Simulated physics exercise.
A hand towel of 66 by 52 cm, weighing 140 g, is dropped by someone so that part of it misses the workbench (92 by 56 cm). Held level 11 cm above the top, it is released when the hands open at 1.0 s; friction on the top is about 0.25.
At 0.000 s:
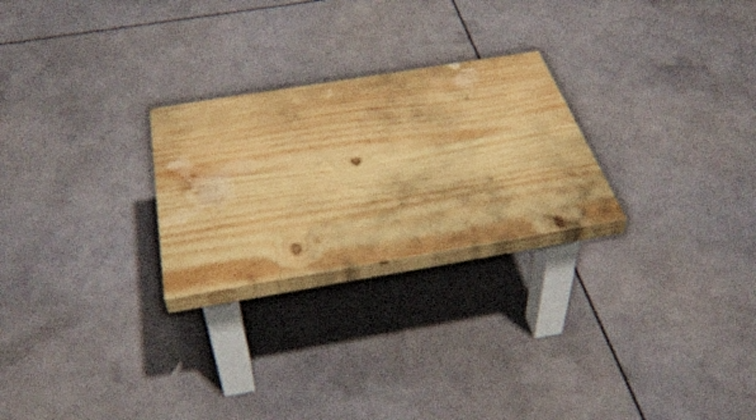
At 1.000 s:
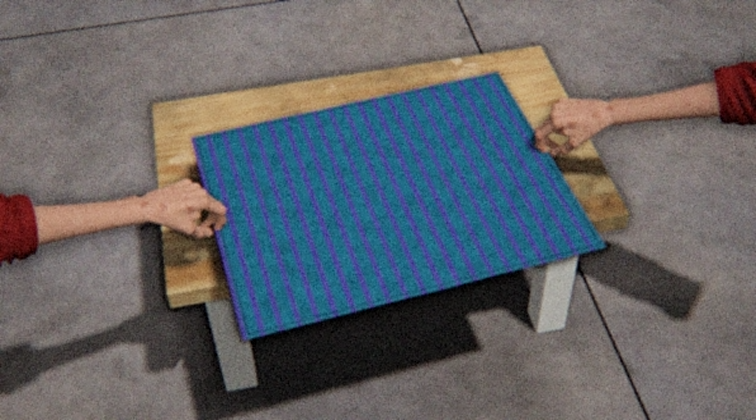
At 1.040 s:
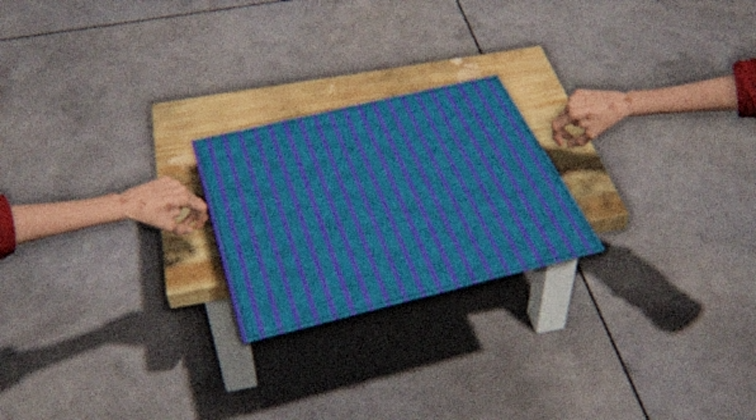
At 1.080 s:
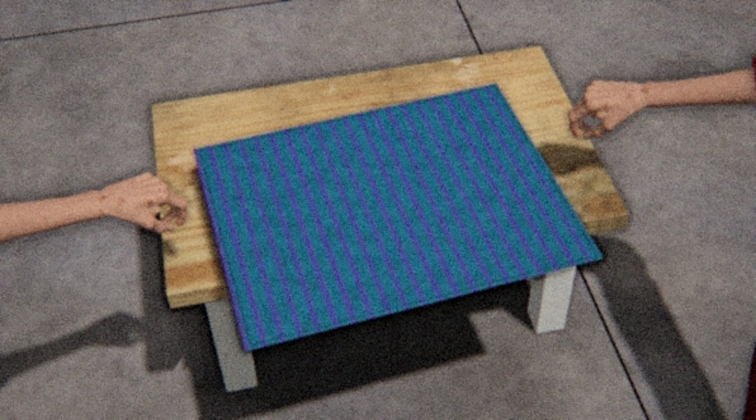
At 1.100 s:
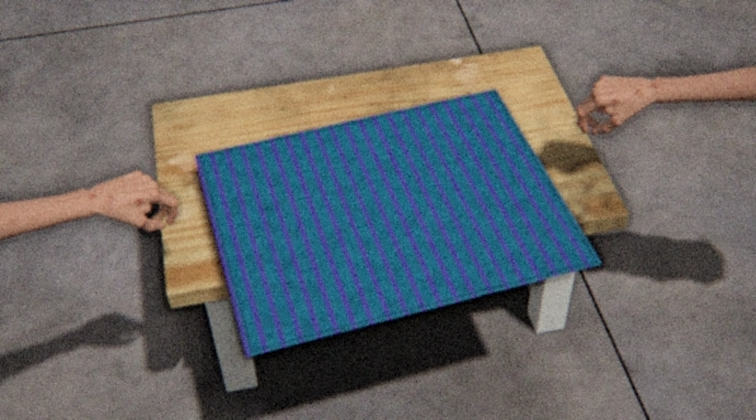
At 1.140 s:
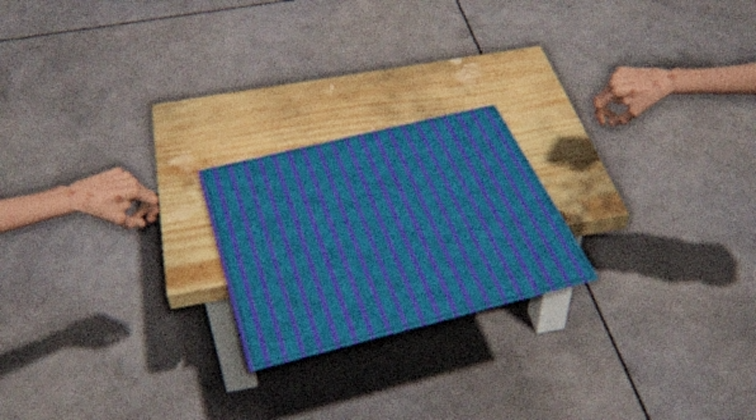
On a grey concrete floor crossed by thin dark seams, seen from above by a still camera, stands a bare wooden workbench with white legs. Two red-sleeved arms then appear, one at each side, with a blue-and-purple striped hand towel spread flat between their hands, overhanging the near edge. The hands open and draw apart outward, and the towel shifts slightly toward the viewer, staying flat.
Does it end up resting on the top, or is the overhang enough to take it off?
Watch, it goes.
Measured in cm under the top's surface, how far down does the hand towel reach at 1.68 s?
Depth under surface at that time: Approx. 44 centimetres.
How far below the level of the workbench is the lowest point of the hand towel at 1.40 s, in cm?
24 cm.
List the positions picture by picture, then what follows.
The first picture shows the bare workbench.
The second picture shows hand towel corners (244, 340) (192, 138) (498, 72) (606, 247).
The third picture shows hand towel corners (244, 343) (192, 141).
The fourth picture shows hand towel corners (246, 351) (194, 150).
The fifth picture shows hand towel corners (247, 357) (195, 156).
The sixth picture shows hand towel corners (251, 372) (199, 172) (494, 105) (598, 280).
By 1.4 s, 45 % of the hand towel is still over the top.
By 1.7 s, 0 % of the hand towel is still over the top.
By 1.9 s, 0 % of the hand towel is still over the top.
By 2.2 s, 0 % of the hand towel is still over the top.
By 4.4 s, 0 % of the hand towel is still over the top.
